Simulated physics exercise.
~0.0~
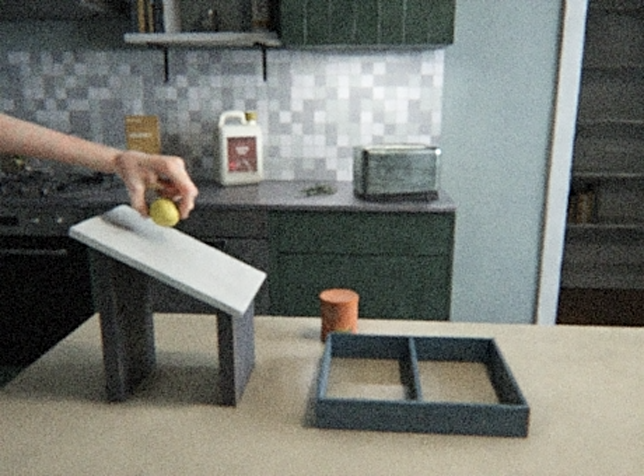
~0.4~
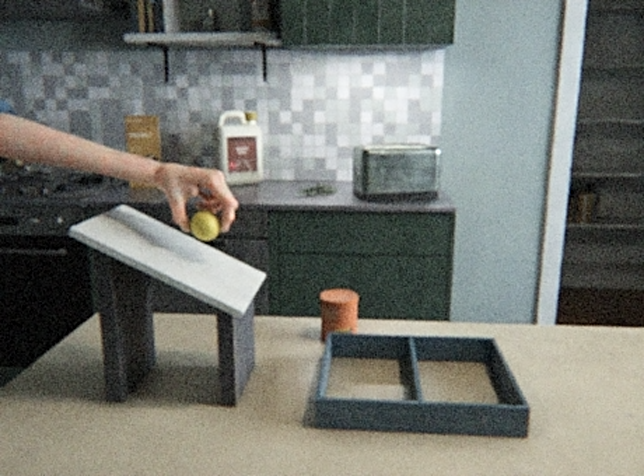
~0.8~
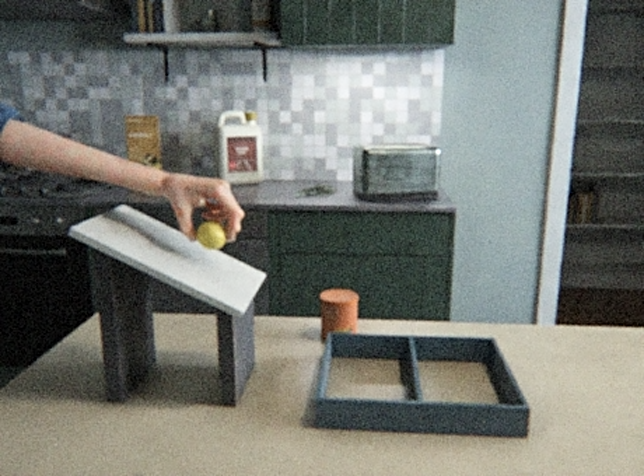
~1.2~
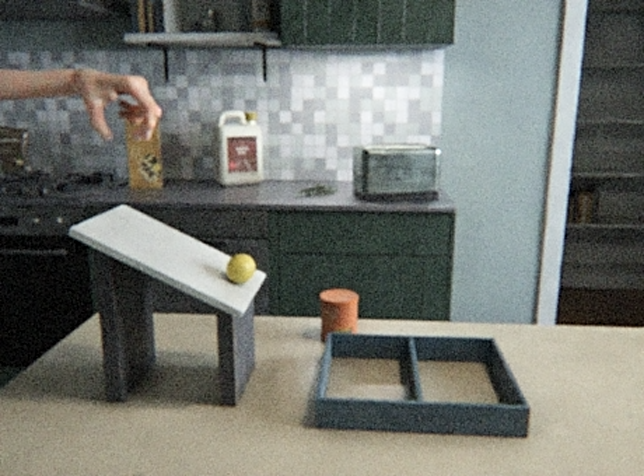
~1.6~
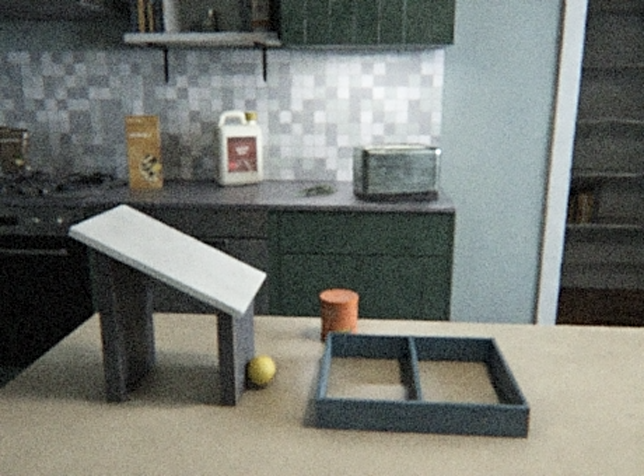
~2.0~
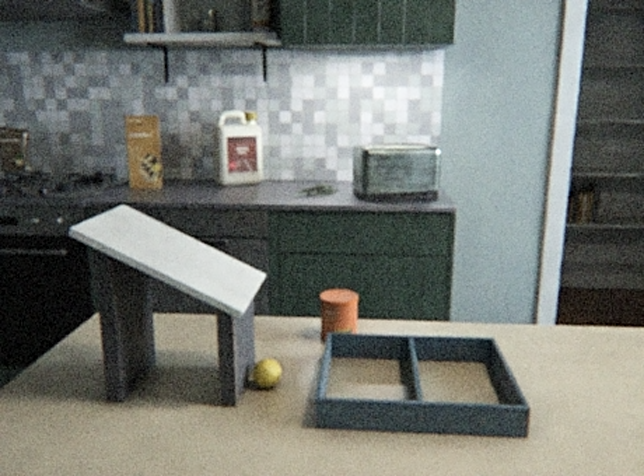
Yellow lemon released by a hand on a sloping board, dropping off its lower edge and ending outside the divided tray.
